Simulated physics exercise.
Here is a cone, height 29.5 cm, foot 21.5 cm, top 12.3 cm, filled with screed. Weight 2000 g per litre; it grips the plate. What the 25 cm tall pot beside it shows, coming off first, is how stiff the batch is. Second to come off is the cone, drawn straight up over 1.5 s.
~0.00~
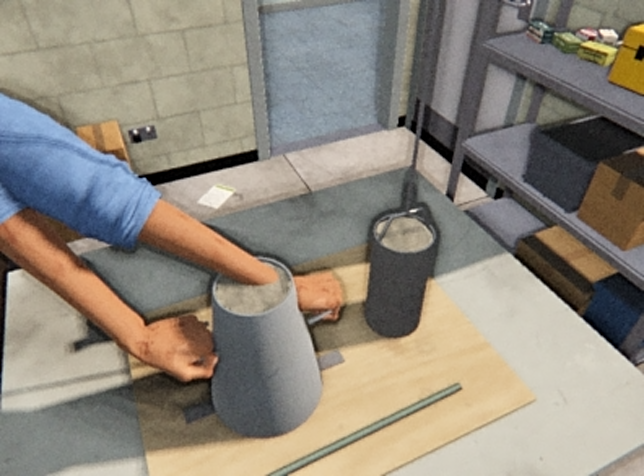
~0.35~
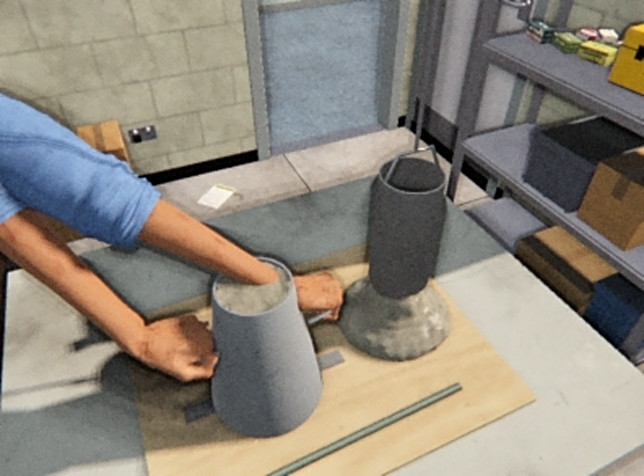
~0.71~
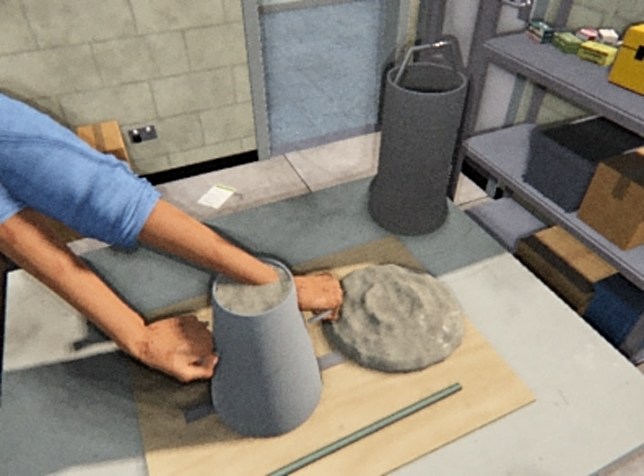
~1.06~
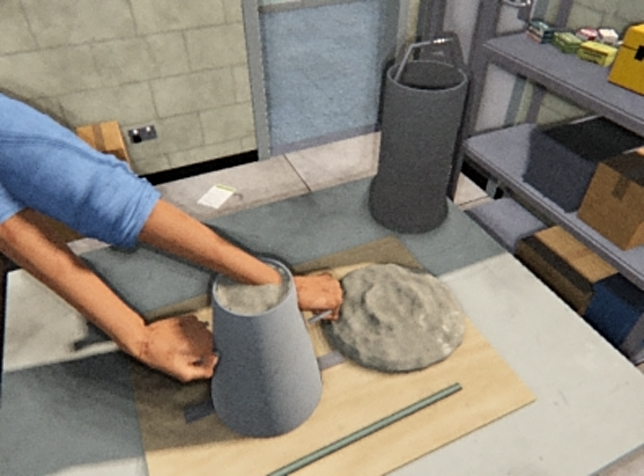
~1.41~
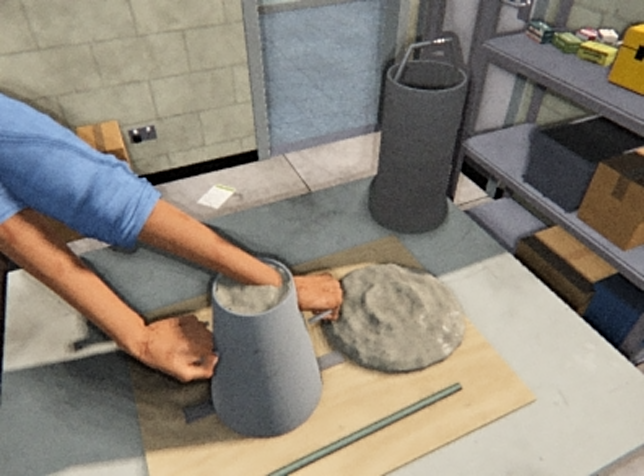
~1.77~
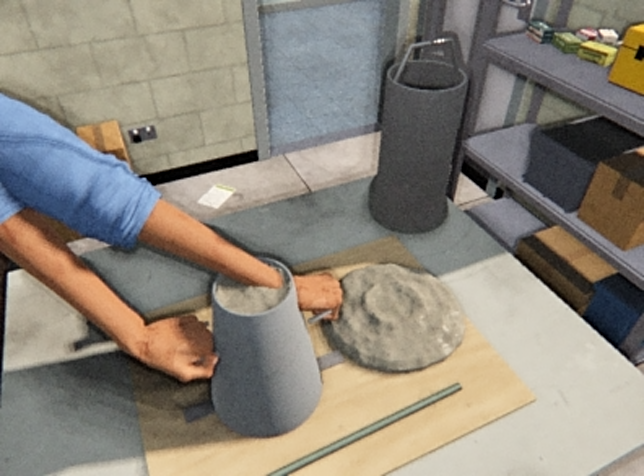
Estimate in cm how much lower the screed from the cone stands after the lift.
I would say about 23 cm lower.
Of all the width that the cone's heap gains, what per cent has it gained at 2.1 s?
About 30 %.
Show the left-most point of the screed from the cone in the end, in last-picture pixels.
Near (153, 409).
By 2.1 s, the cone is up 5.6 cm; the screed has come down 9.9 cm to 20 cm and is 29 cm wide.
By 2.5 s, the cone is up 18 cm; the screed has come down 23 cm to 6.2 cm and is 45 cm wide.
By 2.9 s, the cone is up 30 cm; the screed has come down 23 cm to 6.2 cm and is 45 cm wide.
By 3.3 s, the cone is clear; the screed has come down 23 cm to 6.2 cm and is 45 cm wide.
By 4.0 s, at rest, the cone is clear; the screed has come down 23 cm to 6.2 cm and is 45 cm wide.
